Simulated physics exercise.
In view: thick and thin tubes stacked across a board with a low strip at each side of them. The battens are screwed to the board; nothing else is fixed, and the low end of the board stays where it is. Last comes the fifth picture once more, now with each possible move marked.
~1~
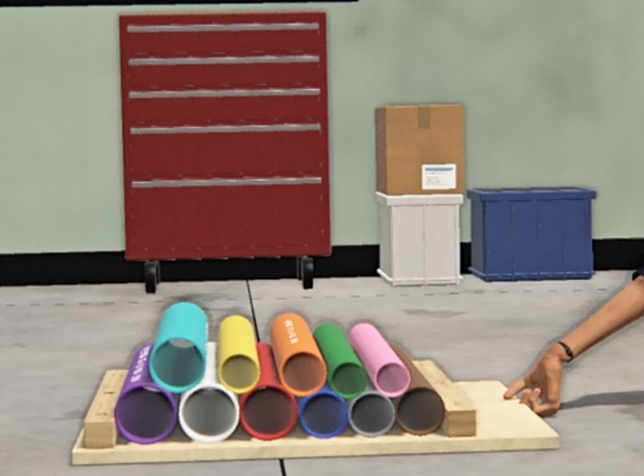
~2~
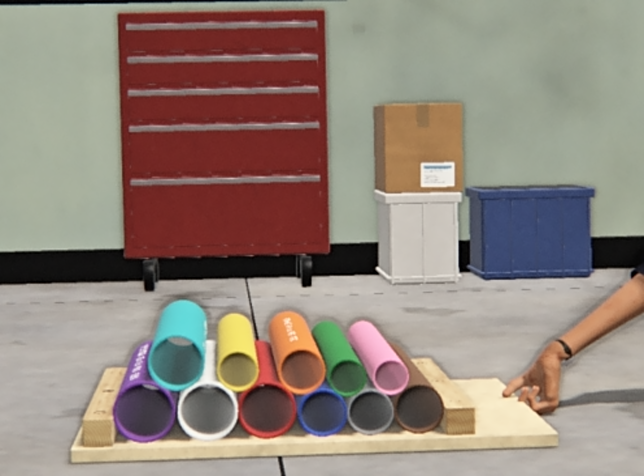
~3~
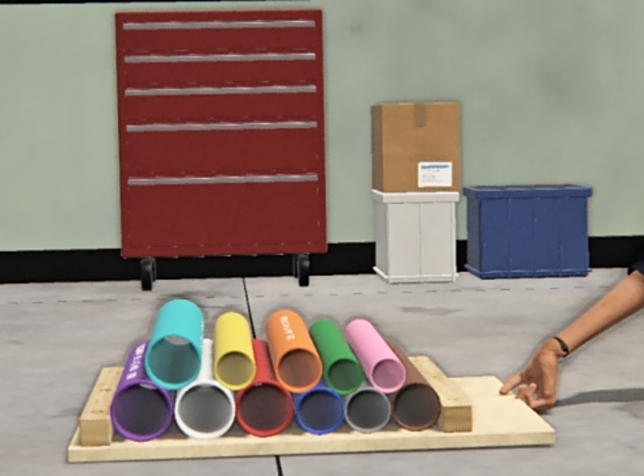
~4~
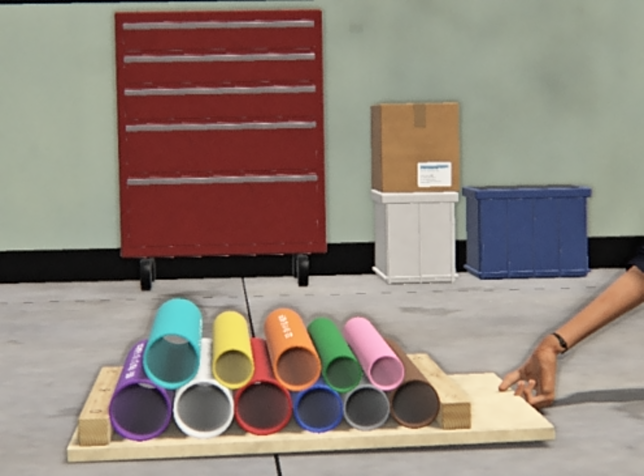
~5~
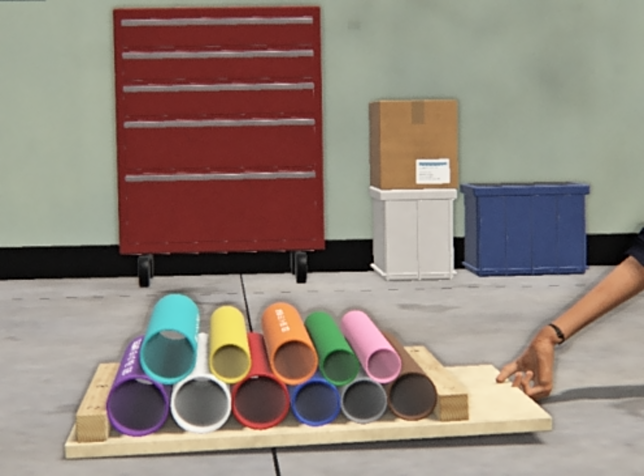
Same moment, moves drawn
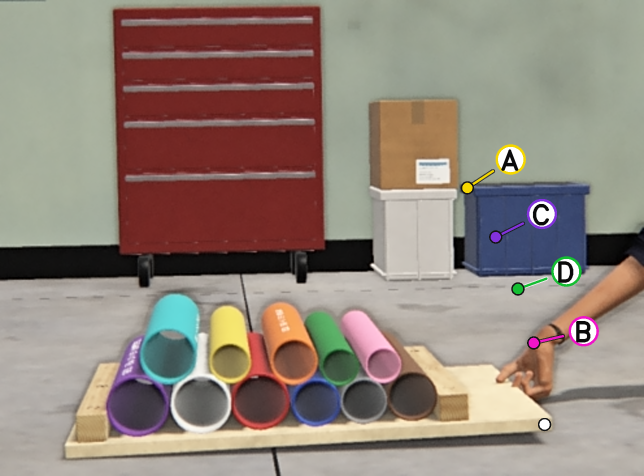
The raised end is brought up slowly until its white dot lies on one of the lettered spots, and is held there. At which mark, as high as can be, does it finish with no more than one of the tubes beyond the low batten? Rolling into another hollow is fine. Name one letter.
Stop at A.
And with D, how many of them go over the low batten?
With D, none.
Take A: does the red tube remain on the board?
The red tube: Yes.
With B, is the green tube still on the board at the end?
Yes, with B.
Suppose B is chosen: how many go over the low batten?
With B, none.
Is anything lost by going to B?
No.
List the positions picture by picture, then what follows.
Brown tube (420, 411); turquoise tube (178, 365); pink tube (392, 379), in the first picture.
Pink tube (390, 377); orange tube (302, 371), in the second picture.
Board (304, 403); grey tube (367, 410); brown tube (416, 407); blue tube (320, 411), in the third picture.
Board (303, 400); purple tube (140, 411); white tube (203, 409), in the fourth picture.
Board (301, 395); purple tube (137, 407); white tube (201, 404), in the fifth picture.
On the marked copy, A at (467, 188); B at (534, 343); C at (496, 237); D at (518, 289); the white dot at (545, 425).
With A. Early on, board at 18°.
Further on, board at 32°.
At the end, board at 32°, none over the low batten.
As for the rest, B none over the low batten; C none over the low batten; D none over the low batten.
